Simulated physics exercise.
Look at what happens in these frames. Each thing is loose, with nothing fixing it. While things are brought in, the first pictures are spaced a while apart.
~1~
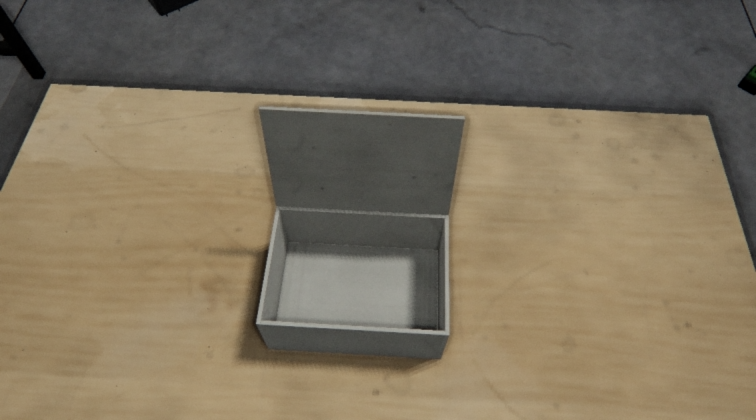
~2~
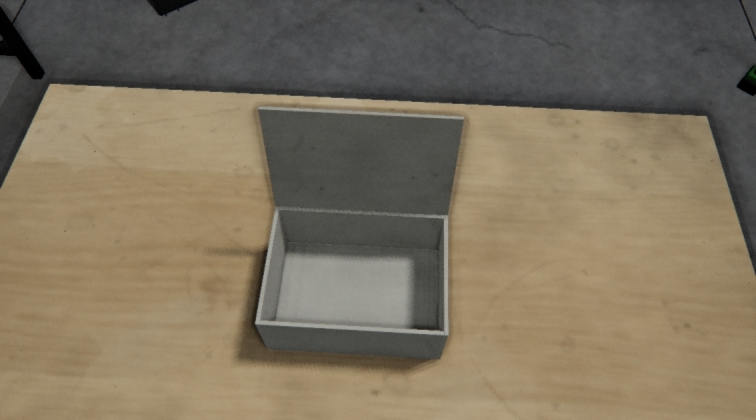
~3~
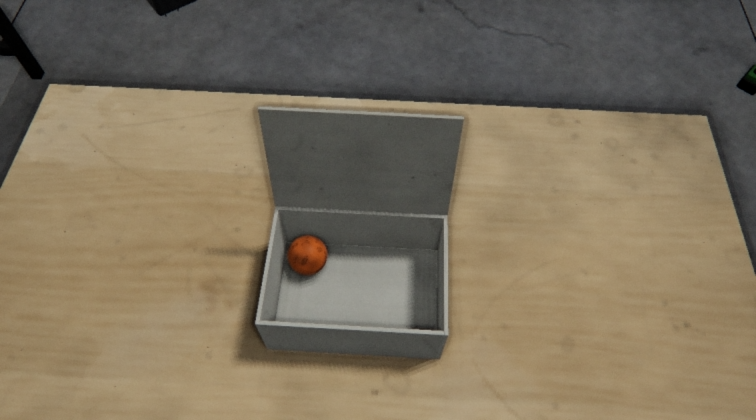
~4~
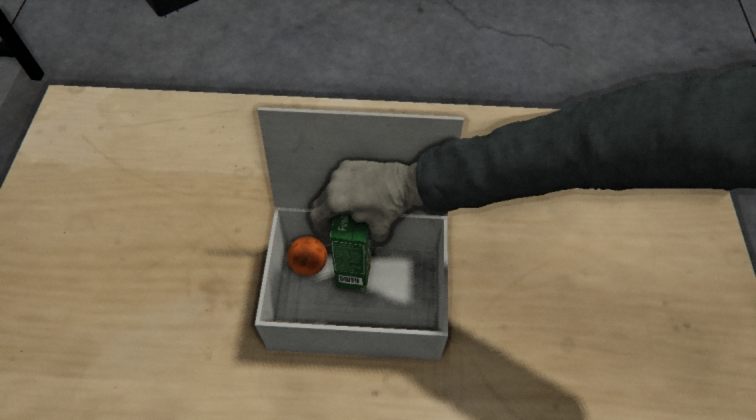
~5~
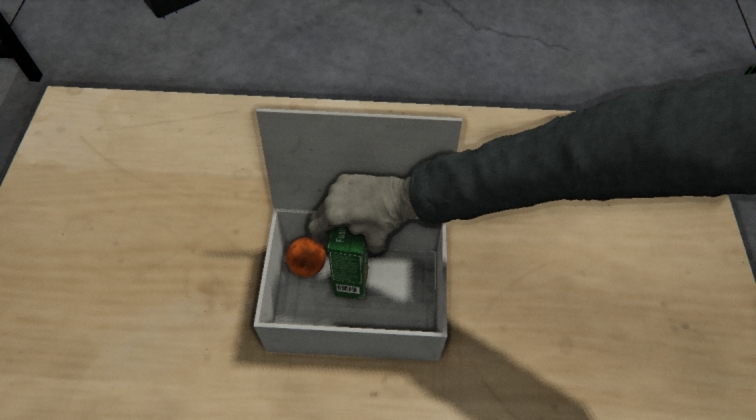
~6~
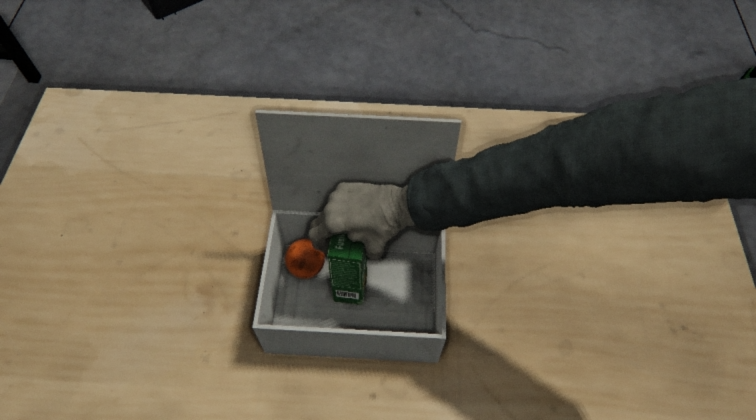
A gloved hand lowers a green carton into an open gray box beside an orange ball.
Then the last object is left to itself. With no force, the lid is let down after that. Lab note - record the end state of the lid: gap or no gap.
End state: Gap.
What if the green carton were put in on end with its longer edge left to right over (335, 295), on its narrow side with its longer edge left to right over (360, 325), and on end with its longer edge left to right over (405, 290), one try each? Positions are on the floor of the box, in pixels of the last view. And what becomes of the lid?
Trial 1: Lid propped open. Trial 2: Lid fully lowered. Trial 3: Lid propped open.
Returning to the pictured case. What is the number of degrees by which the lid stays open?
Roughly 50°.
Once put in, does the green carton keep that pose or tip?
As it turns out, the green carton keeps its original angle.
Then, 1.10 s later than the last frame, lid starting down.
Then, 1.40 s later than the last frame, lid 73° above the rim.
Then, 1.60 s later than the last frame, lid 57° above the rim.
When it is over, lid 52° above the rim; both as before. End places, in pixels of the last picture, green carton near (349, 266).
